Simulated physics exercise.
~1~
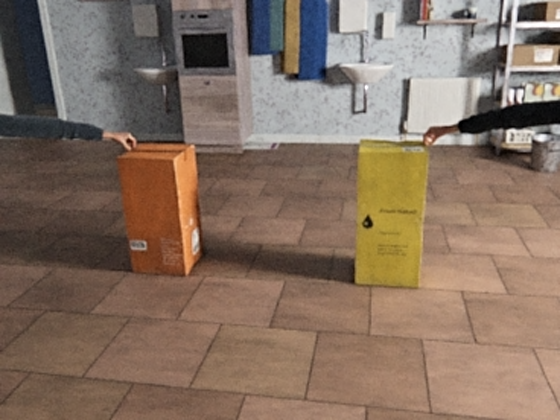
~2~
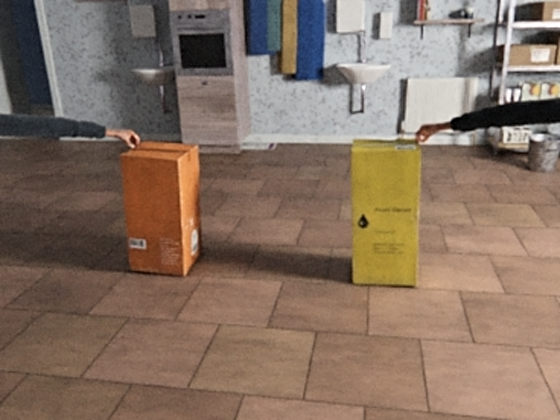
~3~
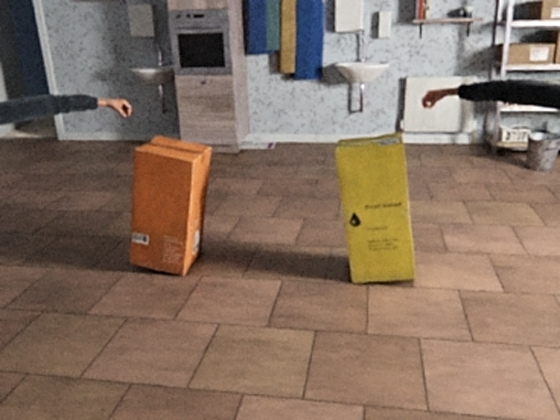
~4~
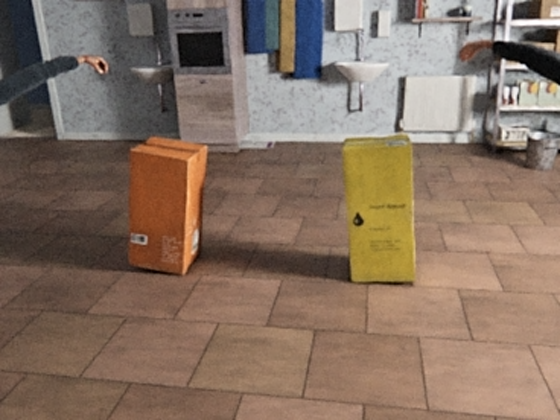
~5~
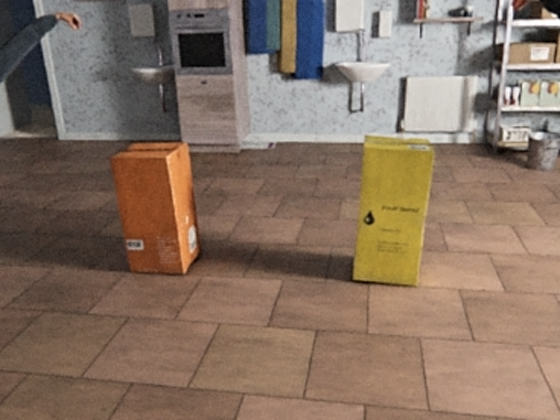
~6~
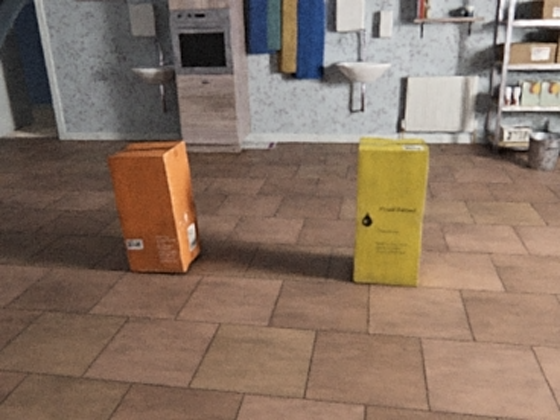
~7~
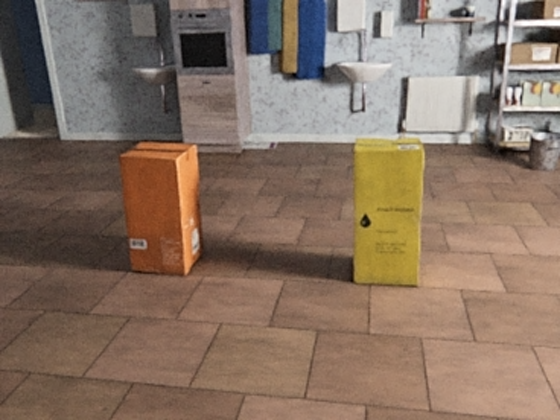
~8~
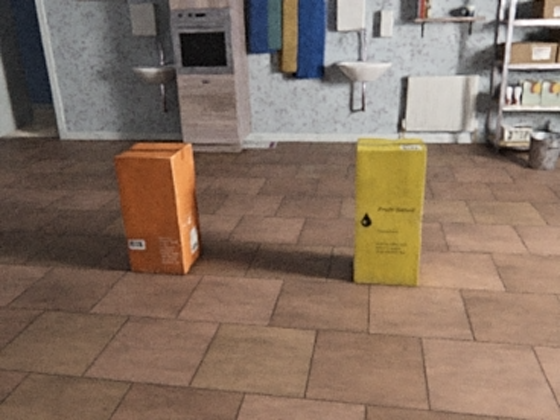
An orange parcel and a yellow parcel stand upright on a brown tiled floor, each with a hand reaching in from its own side to touch the top. The parcels tip slightly toward each other, the orange one leaning right and the yellow one leaning left, as the hands let go and draw back. Both then rock back outward while the arms withdraw from view. The orange parcel sways a little to the left before coming back, and the yellow one steadies. Both end standing upright on their bases, still apart.
